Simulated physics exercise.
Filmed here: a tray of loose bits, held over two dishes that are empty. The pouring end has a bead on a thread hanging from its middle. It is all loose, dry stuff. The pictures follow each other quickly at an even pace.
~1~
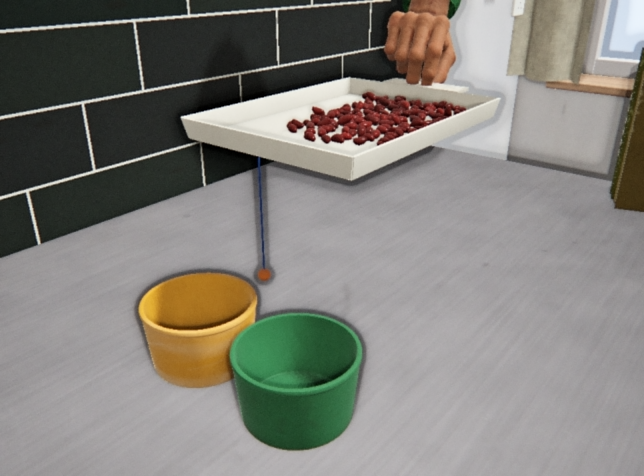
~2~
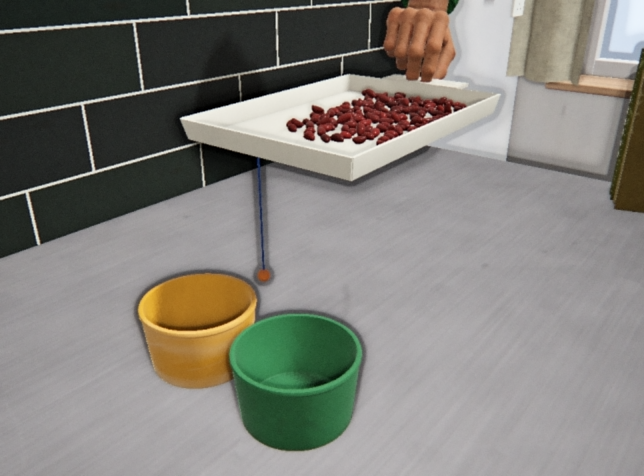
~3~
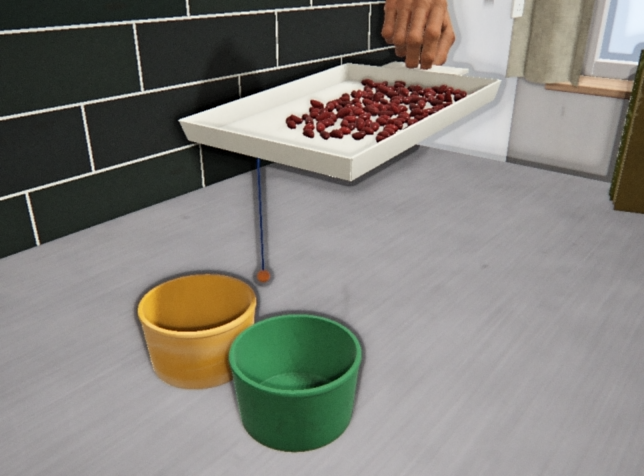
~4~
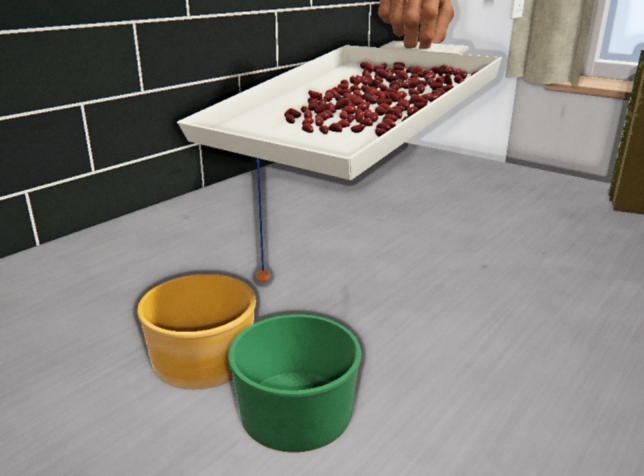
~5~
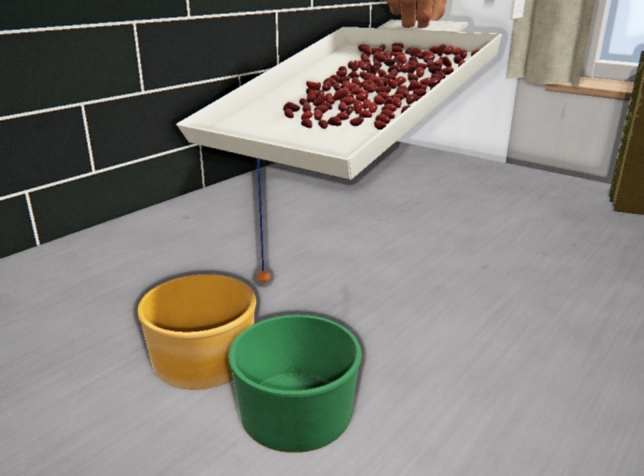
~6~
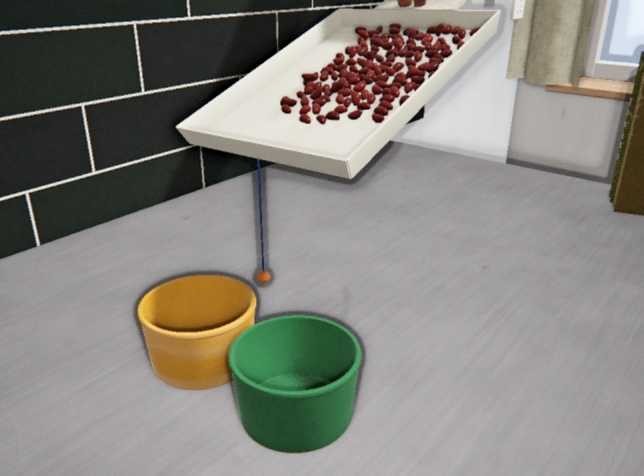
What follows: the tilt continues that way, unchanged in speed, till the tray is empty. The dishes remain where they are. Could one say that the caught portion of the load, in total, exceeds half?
Yes, it exceeds half.
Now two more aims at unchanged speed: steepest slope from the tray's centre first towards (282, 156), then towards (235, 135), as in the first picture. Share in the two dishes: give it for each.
Close to 80 percent first and close to 20 percent second.
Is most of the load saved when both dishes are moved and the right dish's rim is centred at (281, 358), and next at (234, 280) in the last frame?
Result - try one, past the halfway mark; try two, below the halfway mark.
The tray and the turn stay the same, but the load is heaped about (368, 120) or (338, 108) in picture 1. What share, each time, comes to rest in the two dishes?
Respectively 70 and 60 per cent.
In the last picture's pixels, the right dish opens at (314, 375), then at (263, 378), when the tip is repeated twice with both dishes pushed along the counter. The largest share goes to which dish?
In the first try it's the leftmost dish, and in the second it's the leftmost dish.
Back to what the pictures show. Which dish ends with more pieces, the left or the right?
The one in question is the left-side one.
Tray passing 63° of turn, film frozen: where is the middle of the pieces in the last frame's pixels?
In the last view the centre sits at roughly (256, 124).
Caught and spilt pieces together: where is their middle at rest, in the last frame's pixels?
Centre at rest, last view: Approx. (196, 360).
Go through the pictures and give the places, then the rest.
Corners of the pouring end at (188, 117) and (352, 155), level; middle of the load at (385, 119), kidney beans; left dish at (157, 349); right dish at (253, 407); bead on its thread at (264, 275), in the first frame.
Corners of the pouring end at (187, 118) and (351, 155), level; middle of the load at (385, 117), in the second frame.
Corners of the pouring end at (186, 119) and (350, 156), tipped barely, level across its low end; middle of the load at (385, 109), in the third frame.
Corners of the pouring end at (184, 121) and (348, 156), tipped a little, level across its low end; middle of the load at (384, 96), in the fourth frame.
Corners of the pouring end at (183, 123) and (347, 156), tipped clearly, level across its low end; middle of the load at (383, 82), in the fifth frame.
Corners of the pouring end at (182, 125) and (345, 156), tipped clearly, level across its low end; middle of the load at (380, 69); left dish at (156, 351); right dish at (252, 409), in the sixth frame.
Soon after the last picture, tray tipped steeply; nearly all on the tray; a stray few in the air.
A little later, tray tipped past a quarter turn; nearly all on the tray; a stray few in the left dish; a small part outside both; a stray few in the air.
Later still, tray tipped past a quarter turn; about a quarter in the right dish; about half in the left dish; about a quarter outside both.
At rest, tray tipped past a quarter turn; about a quarter in the right dish; about half in the left dish; about a quarter outside both.
